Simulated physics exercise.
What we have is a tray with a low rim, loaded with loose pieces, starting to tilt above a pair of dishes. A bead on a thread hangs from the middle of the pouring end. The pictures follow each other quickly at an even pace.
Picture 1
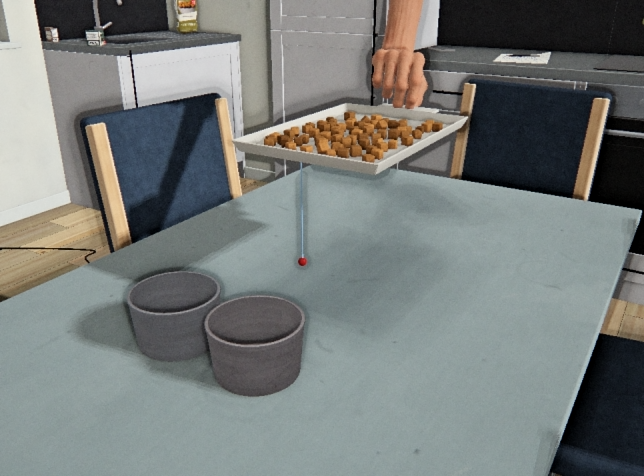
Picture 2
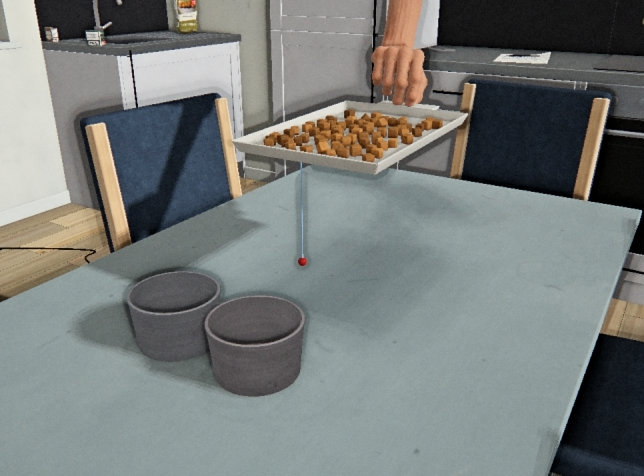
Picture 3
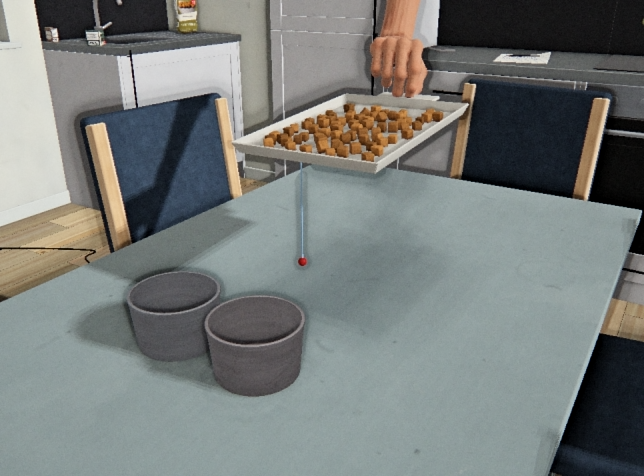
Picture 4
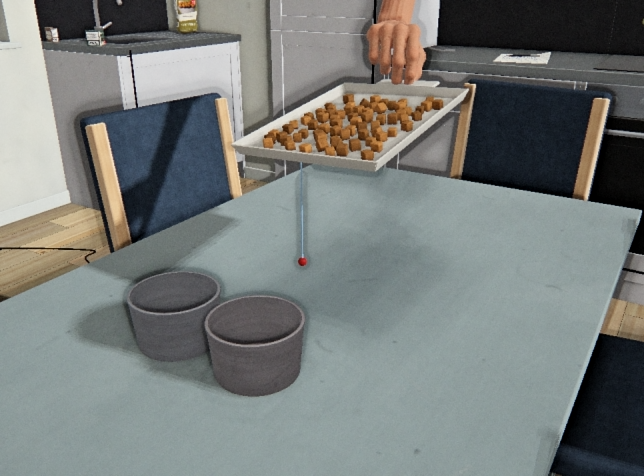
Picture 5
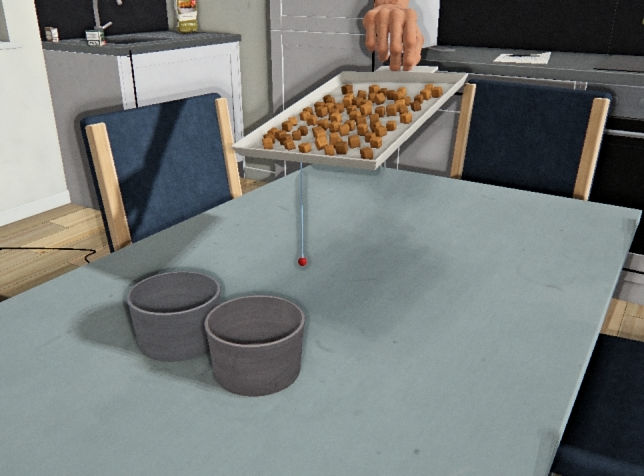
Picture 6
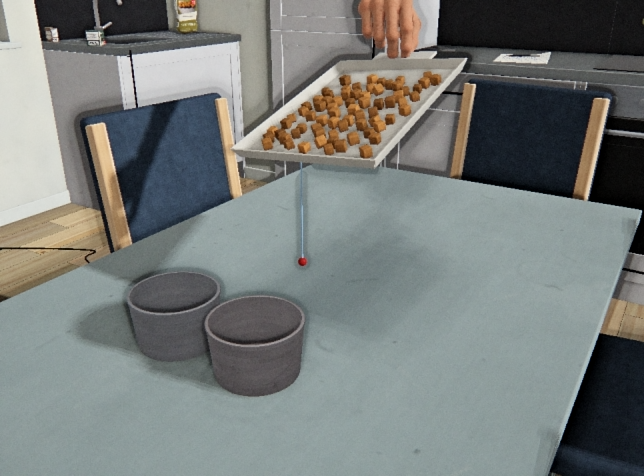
A shallow tray of loose brown cubes, held at its far end by a hand, started out nearly level above a table with two grey dishes, then gradually tilted as the hand raised that end.
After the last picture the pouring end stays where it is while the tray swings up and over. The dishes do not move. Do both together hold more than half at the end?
Caught overall: Only the smaller part.
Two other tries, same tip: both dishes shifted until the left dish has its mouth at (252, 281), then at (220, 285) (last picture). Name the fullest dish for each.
In turn: The left dish; the left-hand dish.
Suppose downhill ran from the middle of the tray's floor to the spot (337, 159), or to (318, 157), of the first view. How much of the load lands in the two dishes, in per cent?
In turn 0 and 0 in a hundred.
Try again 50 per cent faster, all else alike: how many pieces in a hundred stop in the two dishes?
It comes to 10 per cent or so.
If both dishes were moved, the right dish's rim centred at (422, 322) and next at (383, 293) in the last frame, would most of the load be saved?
In turn: The smaller part; the smaller part.
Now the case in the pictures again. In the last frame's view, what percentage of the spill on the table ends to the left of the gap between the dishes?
Roughly 30 in a hundred.
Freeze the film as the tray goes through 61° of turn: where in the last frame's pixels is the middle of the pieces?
Near (273, 144).
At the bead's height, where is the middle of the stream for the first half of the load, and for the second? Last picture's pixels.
Early half (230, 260), late half (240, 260).
Shortly afterwards, tray tipped steeply; the bulk on the tray; near a quarter in the air.
Next, tray tipped past a quarter turn; only a few in the left dish; all but a few outside both; a little in the air.
Some moments later, tray tipped past a quarter turn; only a few in the left dish; all but a few outside both.
In the end, tray tipped past a quarter turn; none at all in the right dish; only a few in the left dish; all but a few outside both.
